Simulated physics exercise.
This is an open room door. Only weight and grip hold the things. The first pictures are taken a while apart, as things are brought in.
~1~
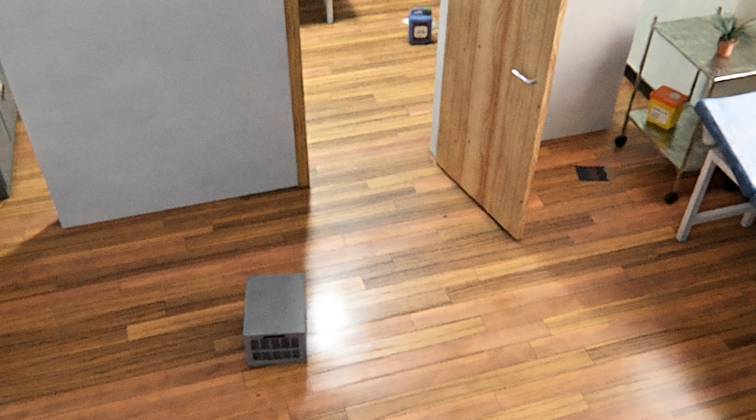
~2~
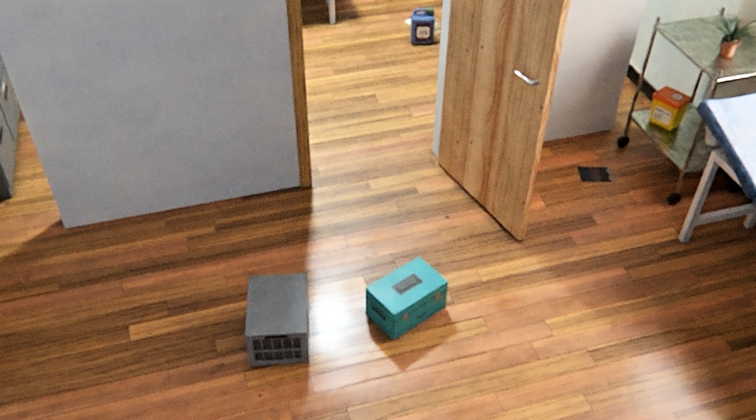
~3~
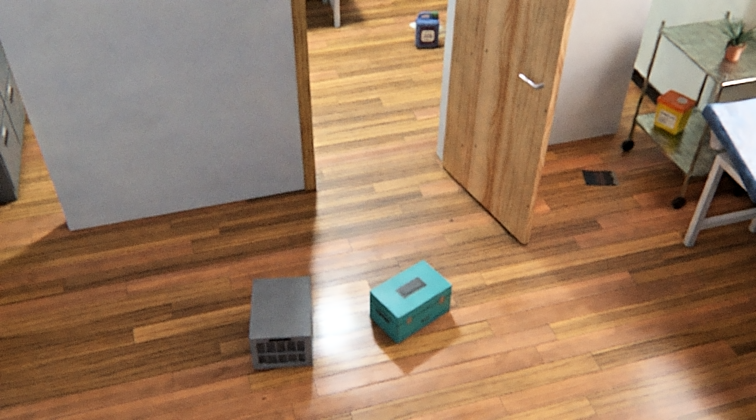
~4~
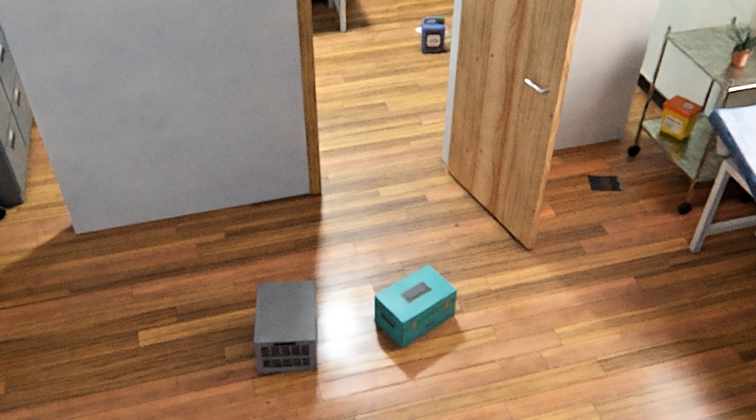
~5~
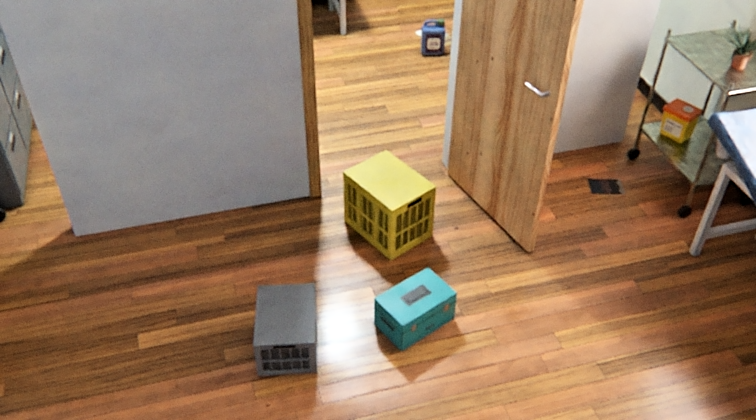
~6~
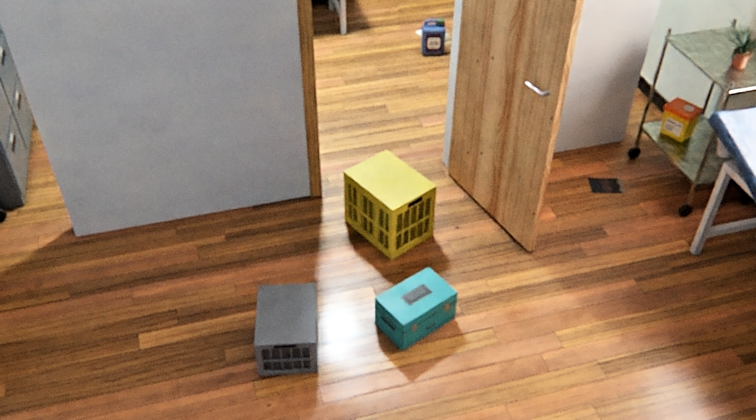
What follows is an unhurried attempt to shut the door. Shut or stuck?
It stops short.
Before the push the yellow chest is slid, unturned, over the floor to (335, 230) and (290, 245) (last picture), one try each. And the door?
First, it jams; second, it reaches the frame.
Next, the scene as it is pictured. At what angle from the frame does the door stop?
Some 60° open.
Then, 0.70 s after the last picture, door 90° open.
Then, 1.10 s after the last picture, door 74° open.
At rest, door 61° open; all 3 in place. Seen from the same camera at the end, yellow chest near (387, 204).
